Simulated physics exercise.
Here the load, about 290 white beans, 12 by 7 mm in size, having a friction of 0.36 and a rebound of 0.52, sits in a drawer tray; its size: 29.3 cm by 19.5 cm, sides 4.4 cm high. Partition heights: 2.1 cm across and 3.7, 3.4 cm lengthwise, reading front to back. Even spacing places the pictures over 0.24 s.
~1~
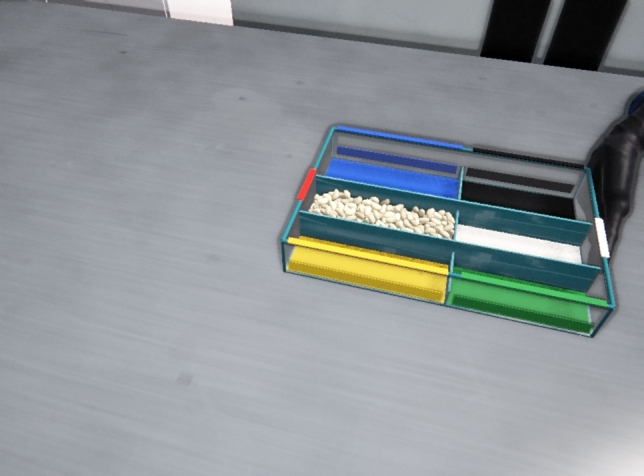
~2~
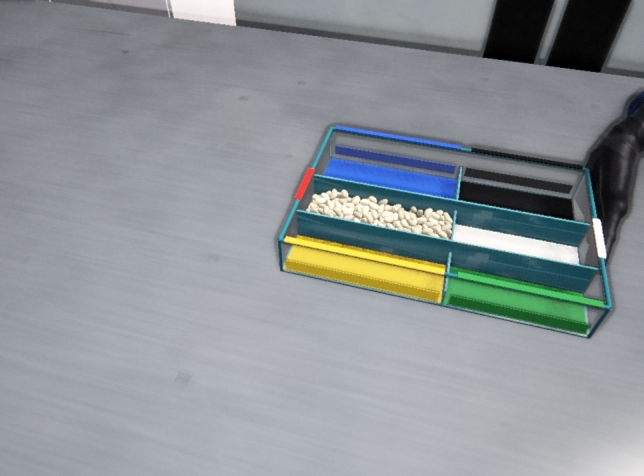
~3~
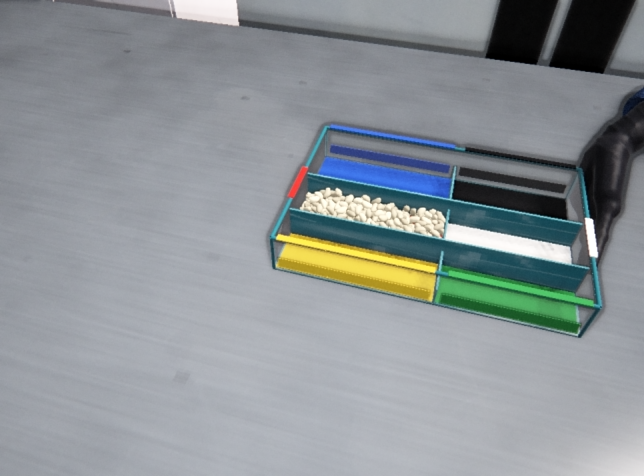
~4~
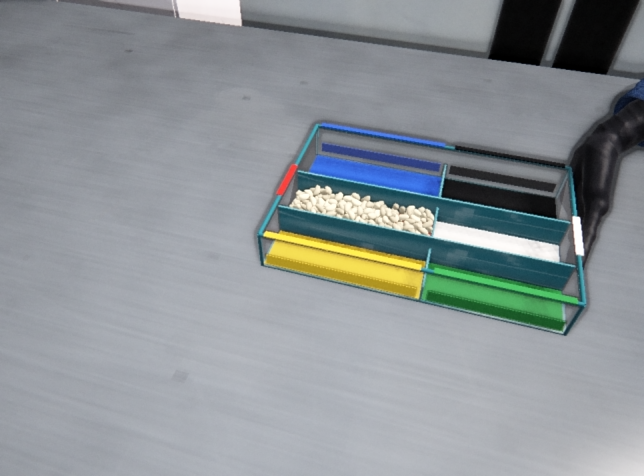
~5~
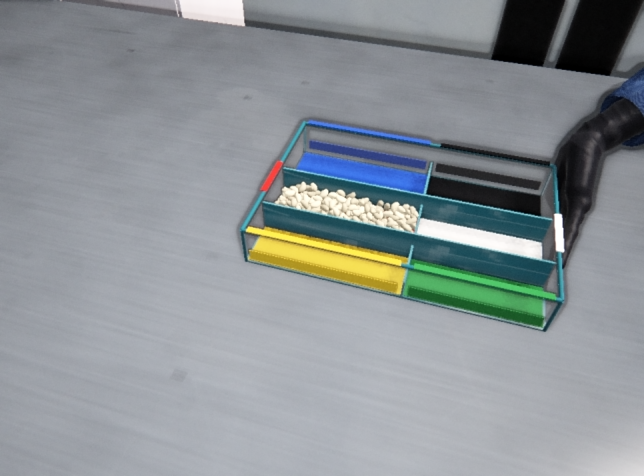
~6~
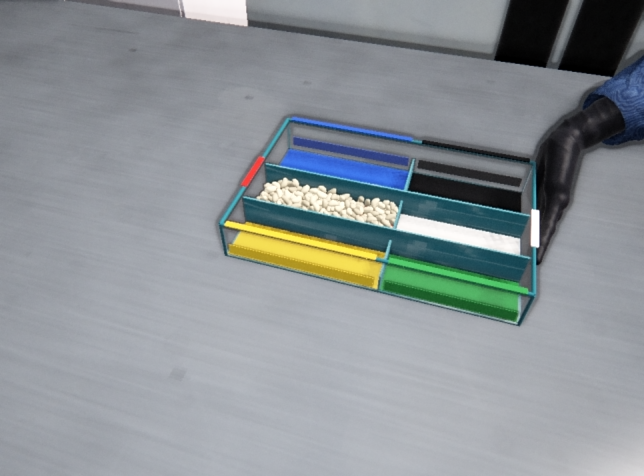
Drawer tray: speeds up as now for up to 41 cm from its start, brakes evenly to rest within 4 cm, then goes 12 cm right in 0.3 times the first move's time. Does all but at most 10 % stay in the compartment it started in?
Well, the share out of place is not bigger than a tenth.
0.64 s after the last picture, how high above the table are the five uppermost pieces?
Roughly 4 cm above the table.
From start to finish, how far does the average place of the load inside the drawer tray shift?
Measured shift: Approx. 3.0 cm, an estimate.
Then, 0.25 s after the last picture, tilt 0 degrees; red 100 %; 0 % away from where they began.
Then, 0.45 s after the last picture, tilt 0 degrees; red 100 %; 0 % away from where they began.
Then, 0.64 s after the last picture, tilt 0 degrees; red 100 %; 0 % away from where they began.
Then, 0.82 s after the last picture, tilt 0 degrees; white 5 %, red 95 %; 5 % away from where they began.
In the end, white 5 %, red 95 %; 5 % away from where they began.
